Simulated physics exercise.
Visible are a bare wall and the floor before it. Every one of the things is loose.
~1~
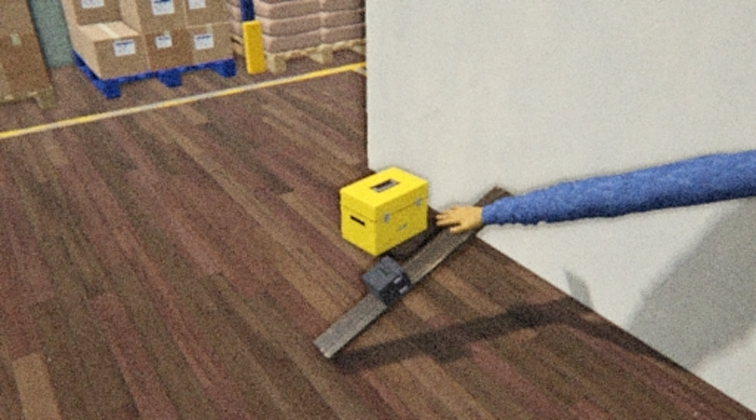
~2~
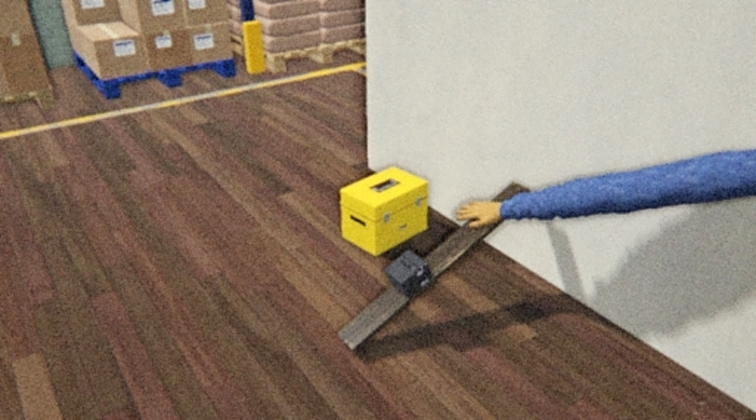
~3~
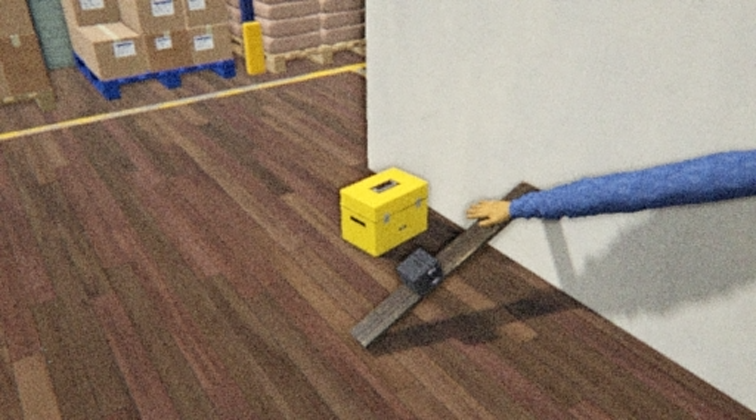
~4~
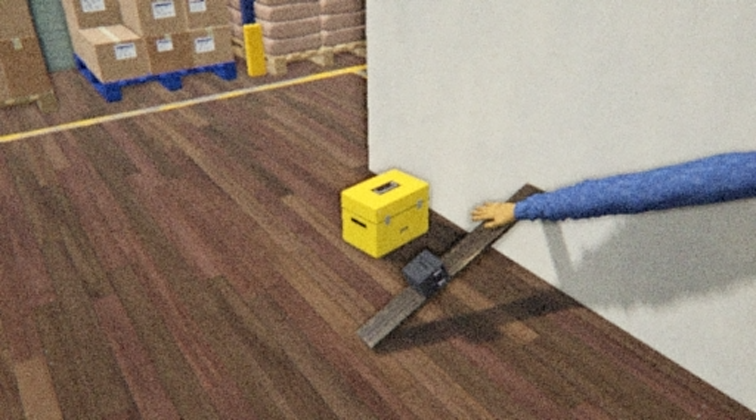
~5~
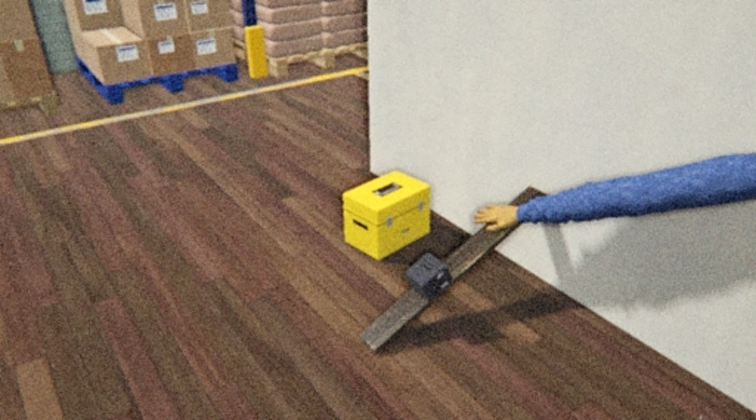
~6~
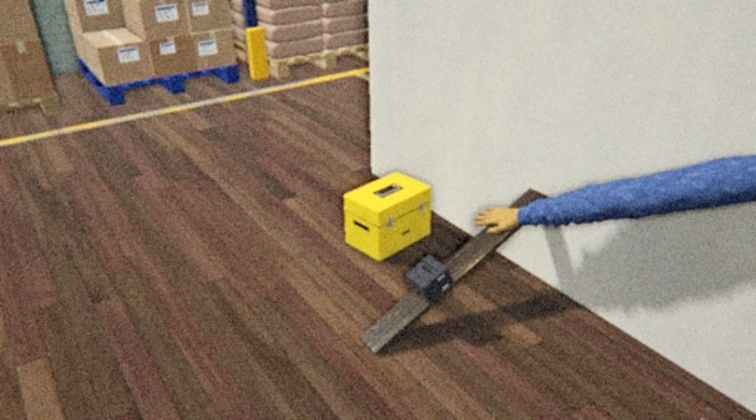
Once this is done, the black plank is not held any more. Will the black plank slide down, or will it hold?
It will slide down.
Then, 0.30 s on from there, black plank sunk by 11° near (452, 287).
Then, 0.50 s on from there, black plank sunk by 24° near (447, 300).
In the end, moved from the start, black plank; yellow toolbox unmoved. At the end, from the last picture's camera, black plank near (447, 310). The plank slips out.
